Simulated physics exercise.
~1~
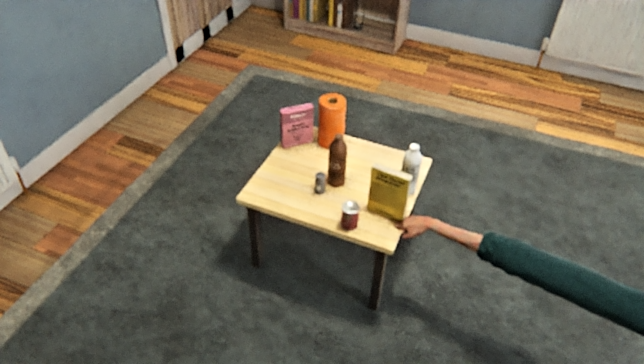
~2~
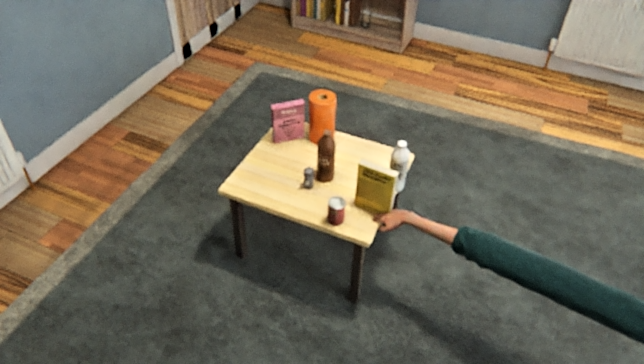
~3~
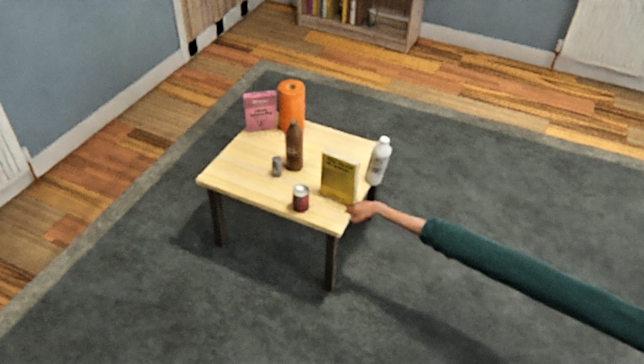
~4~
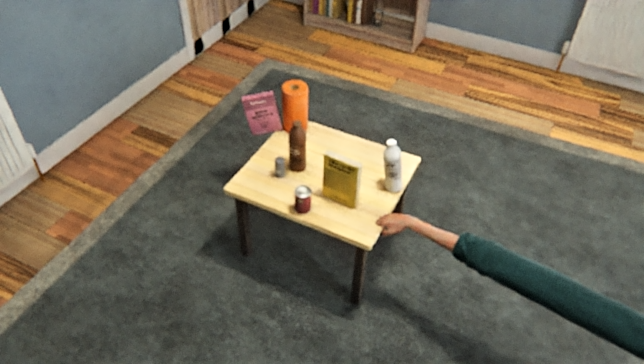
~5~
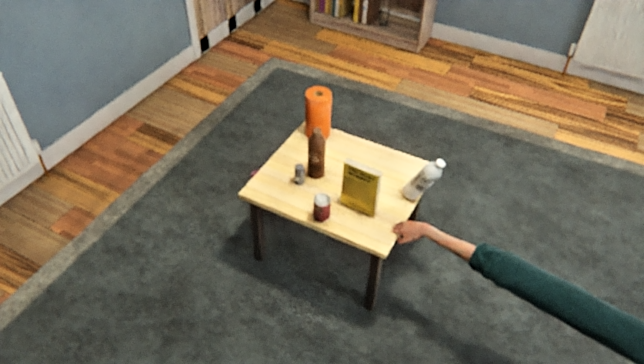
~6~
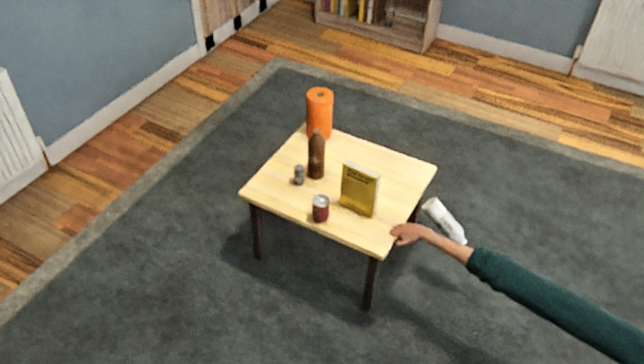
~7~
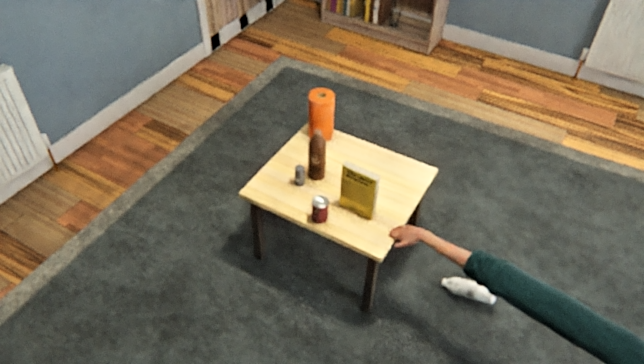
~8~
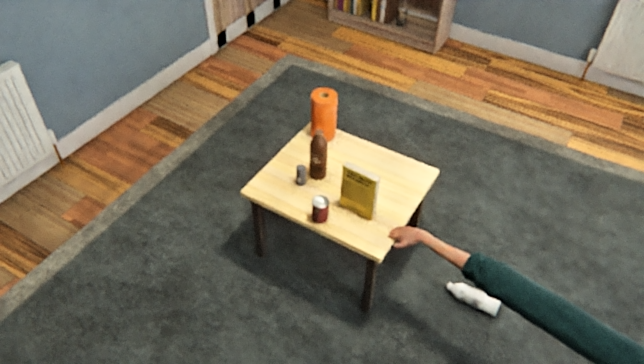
At the start, a hand in a green sleeve grips the near right corner of a light wooden table holding a pink packet, an orange roll, a brown bottle, a grey shaker, a red tin, a yellow book and a white bottle. The arm shoves the table to the left with everything upright. Then it pulls the table back to the right, and the packet and white bottle tilt. The packet drops out of sight behind the table, while the white bottle tumbles over the right edge. It ends lying on the dark rug, and the other five objects remain standing.
